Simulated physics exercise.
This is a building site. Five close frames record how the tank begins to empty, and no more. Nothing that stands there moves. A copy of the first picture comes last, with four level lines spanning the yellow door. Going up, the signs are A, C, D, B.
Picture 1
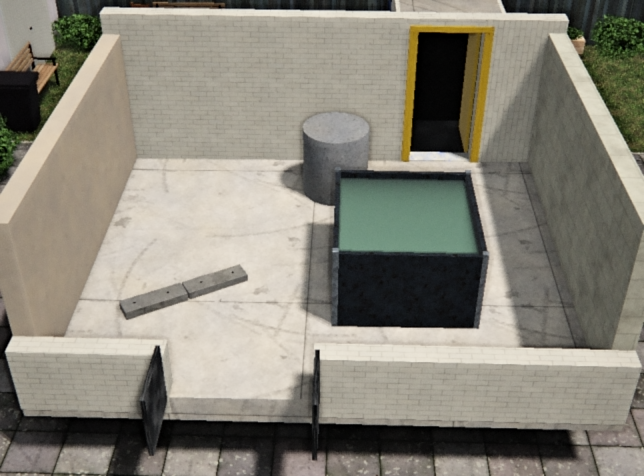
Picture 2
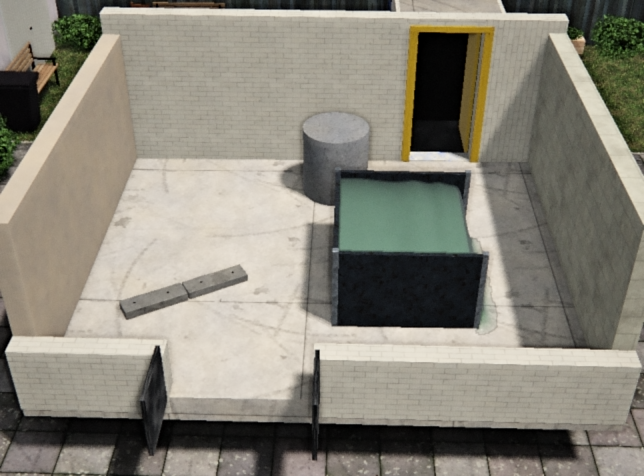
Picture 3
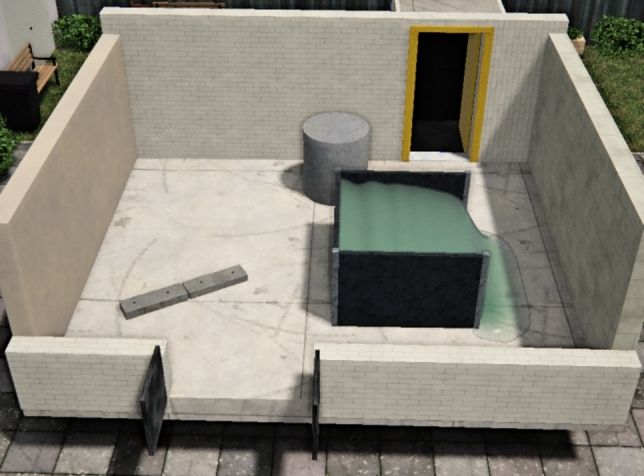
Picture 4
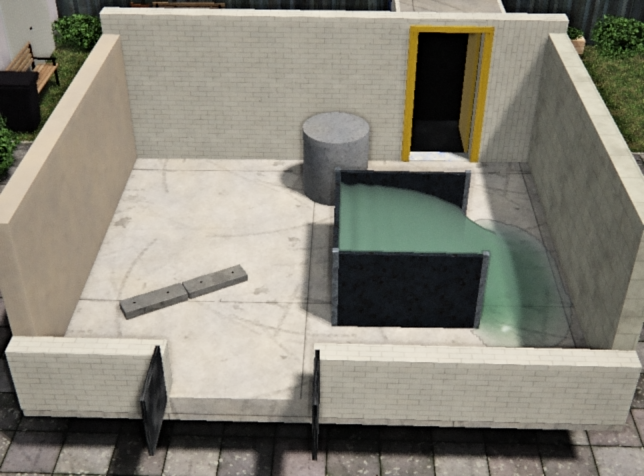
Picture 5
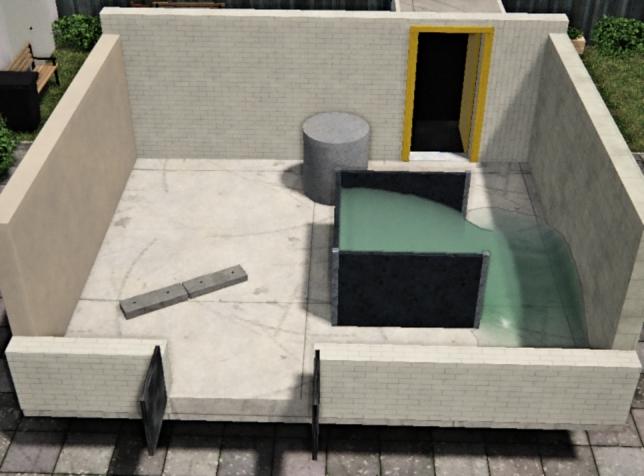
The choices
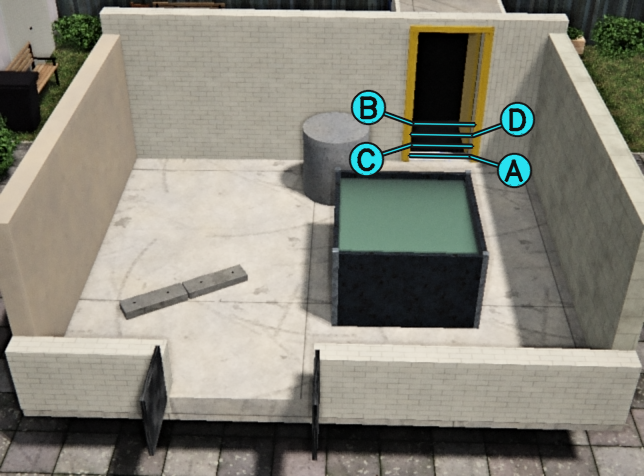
At a walled building site with a yellow doorway and a grey cylinder, green water rests in a dark tank, then pours out of its open right side and spreads across the pale floor to the right-hand wall.
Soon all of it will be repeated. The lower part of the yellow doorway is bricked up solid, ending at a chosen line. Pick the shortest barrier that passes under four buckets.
I would pick height C.
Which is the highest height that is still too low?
That would be A.
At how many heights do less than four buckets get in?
Three.
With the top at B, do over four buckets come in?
No, that is safe.
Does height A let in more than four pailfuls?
Yes.
In cyan, A at (440, 156); B at (443, 124); C at (441, 145); D at (442, 135); from the bottom up A, C, D, B.
If A is chosen, about 11 bucketfuls get in.
If B is chosen, nothing gets over.
If C is chosen, a splash gets over, under a bucket.
If D is chosen, nothing gets over.
